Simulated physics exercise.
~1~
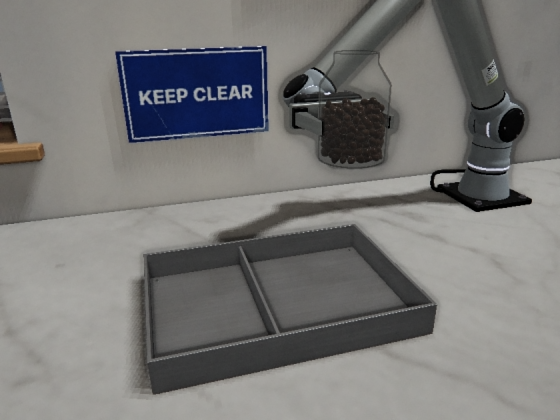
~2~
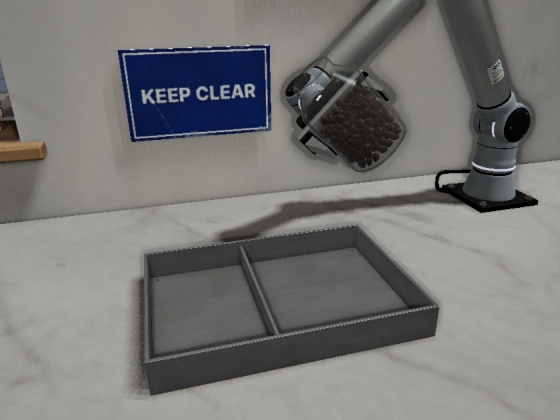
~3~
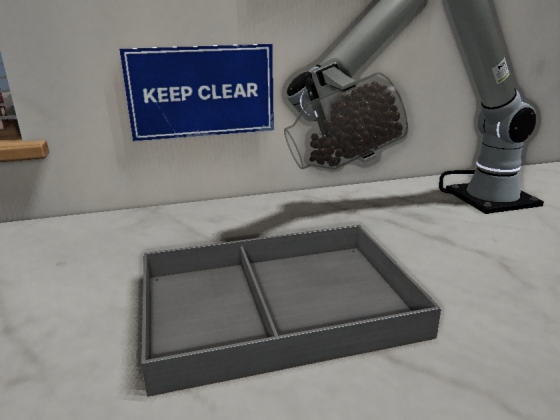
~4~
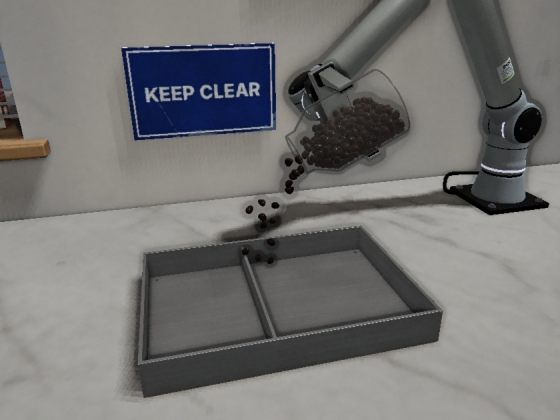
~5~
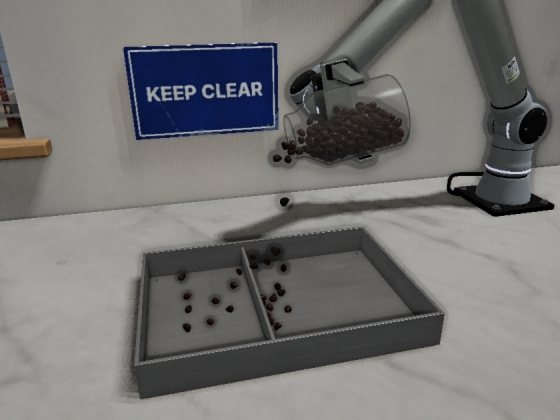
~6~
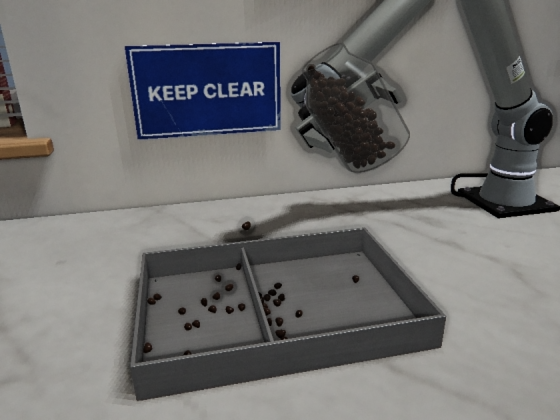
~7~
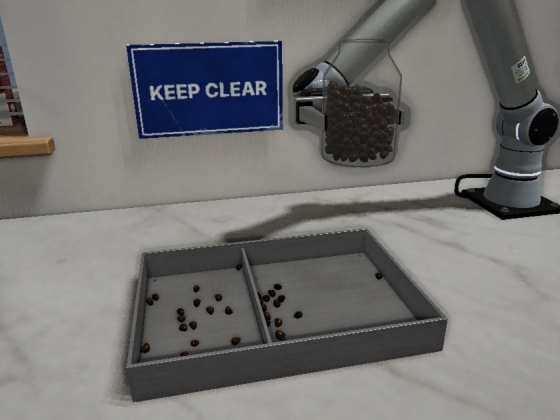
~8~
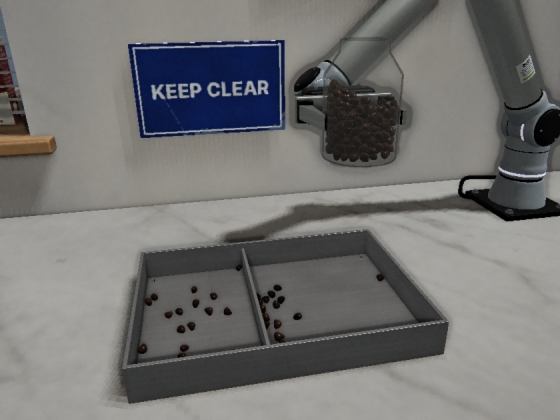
A grey robot arm tipped a clear jar of dark beans over a divided grey tray, spilling a small scattering into both sections, then turned the jar upright again with most of the beans still inside.
